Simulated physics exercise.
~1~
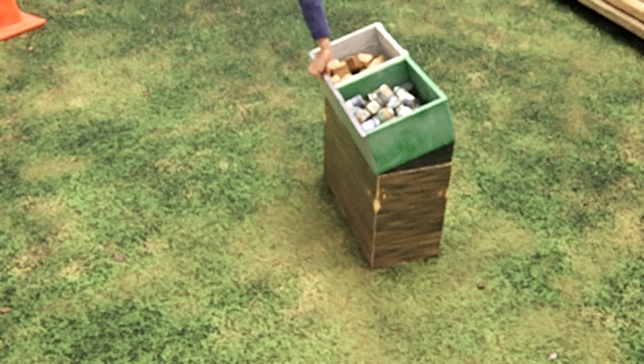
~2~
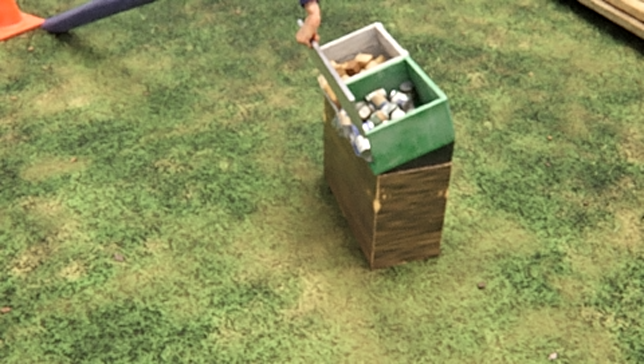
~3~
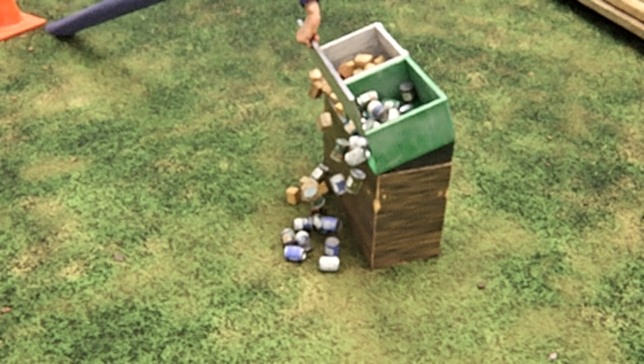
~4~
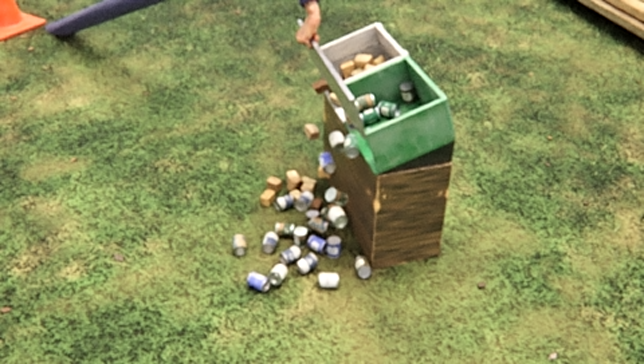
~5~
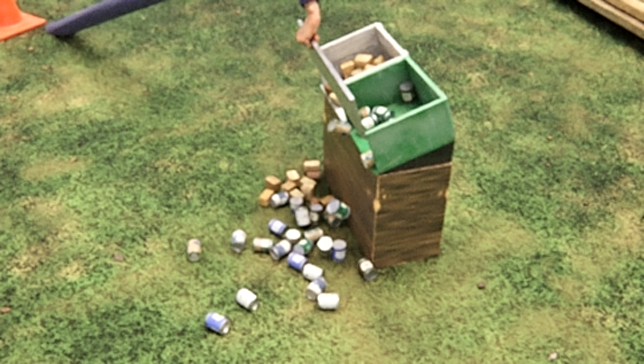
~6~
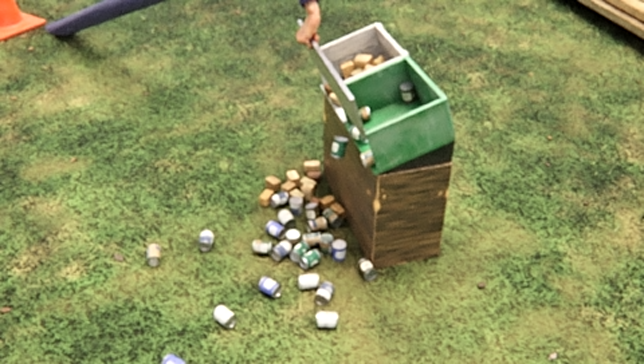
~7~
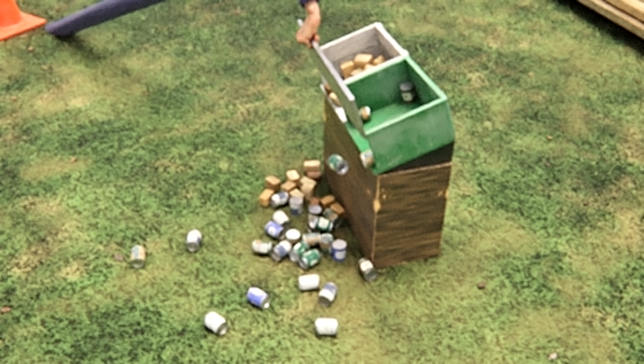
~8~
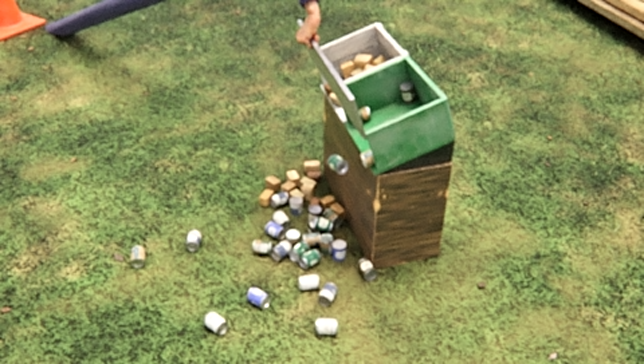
A hand reaches in from the top to a sloping stand on patchy grass, seen from above, with a white bin of wooden blocks behind a green bin of small tins. An orange object sits at the upper left. The hand lifts the gate on the bins' left side, and a blue shape appears beside the orange one. Tins and blocks spill down to the grass, the blocks gathering near the stand while several tins roll left and toward the viewer. The flow thins and stops, leaving most blocks in the white bin and only a few tins in the green one.
